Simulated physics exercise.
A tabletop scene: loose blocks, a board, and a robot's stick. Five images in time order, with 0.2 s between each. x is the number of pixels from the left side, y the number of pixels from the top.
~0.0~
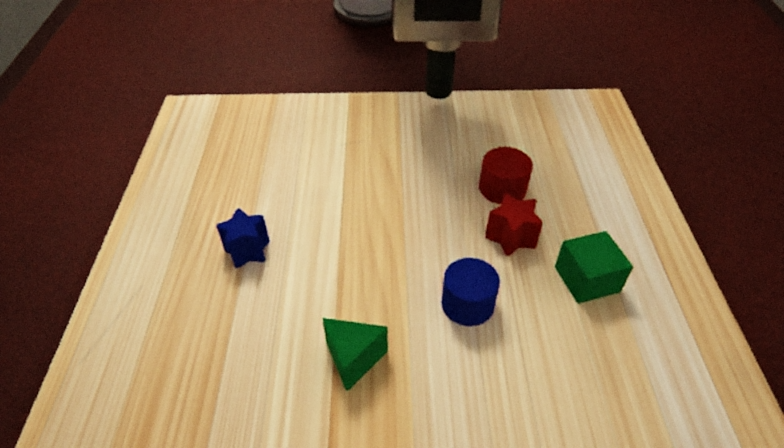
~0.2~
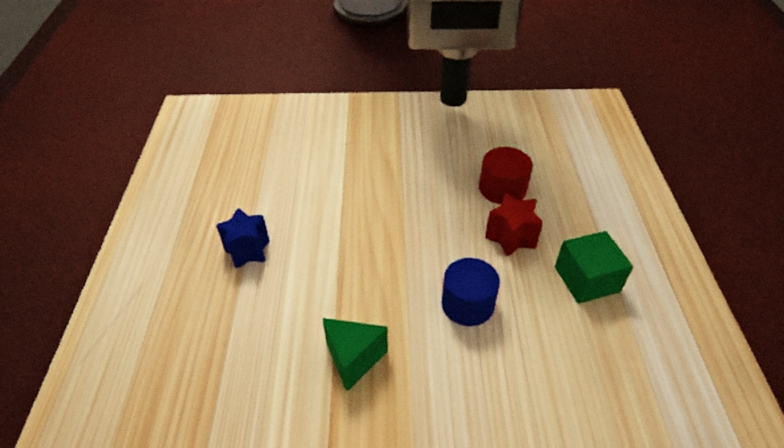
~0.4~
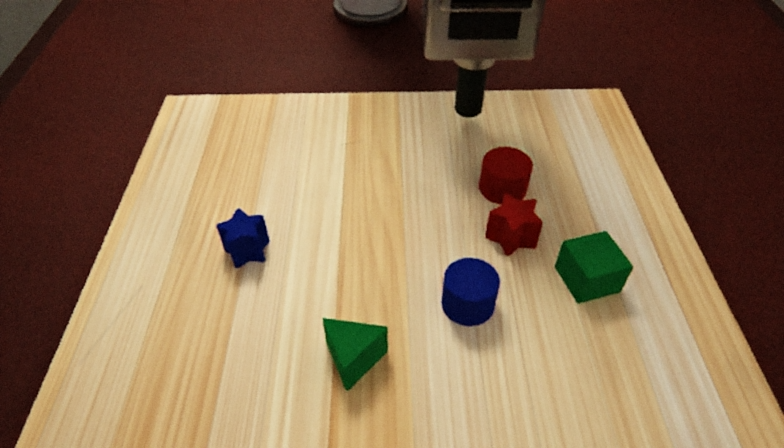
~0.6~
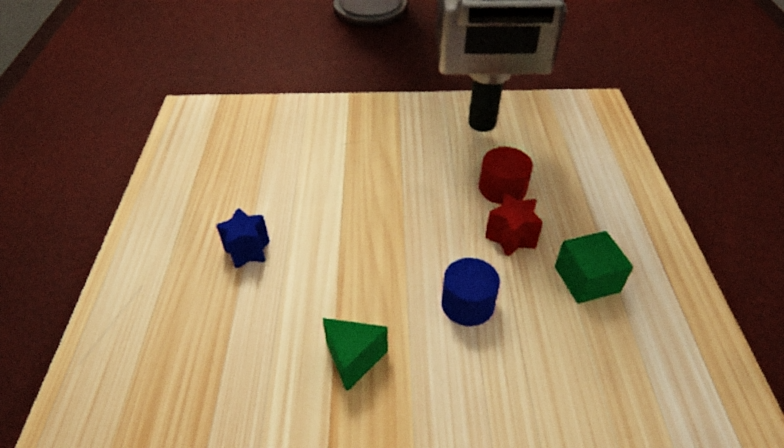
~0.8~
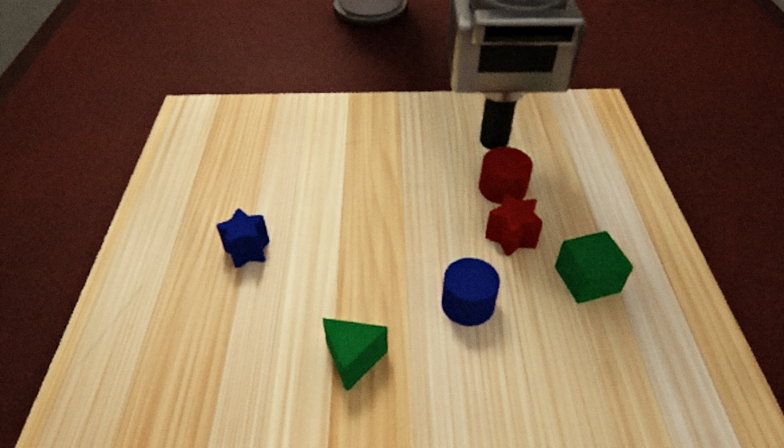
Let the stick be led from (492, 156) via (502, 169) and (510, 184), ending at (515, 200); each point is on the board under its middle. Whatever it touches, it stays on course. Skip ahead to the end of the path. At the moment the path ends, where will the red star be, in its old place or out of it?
The block you're asking about gets moved.
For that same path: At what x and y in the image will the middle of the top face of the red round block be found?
Roughly at (516, 202).
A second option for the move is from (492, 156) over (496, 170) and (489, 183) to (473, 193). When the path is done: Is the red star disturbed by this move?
By then it is displaced.
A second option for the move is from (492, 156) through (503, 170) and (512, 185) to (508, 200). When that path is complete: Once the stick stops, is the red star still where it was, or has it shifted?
It gets moved.
What follows on the original path. Halfway along, stick (509, 163); red round block (513, 178).
At the end, stick (519, 185); red round block (515, 200); red star (516, 236).
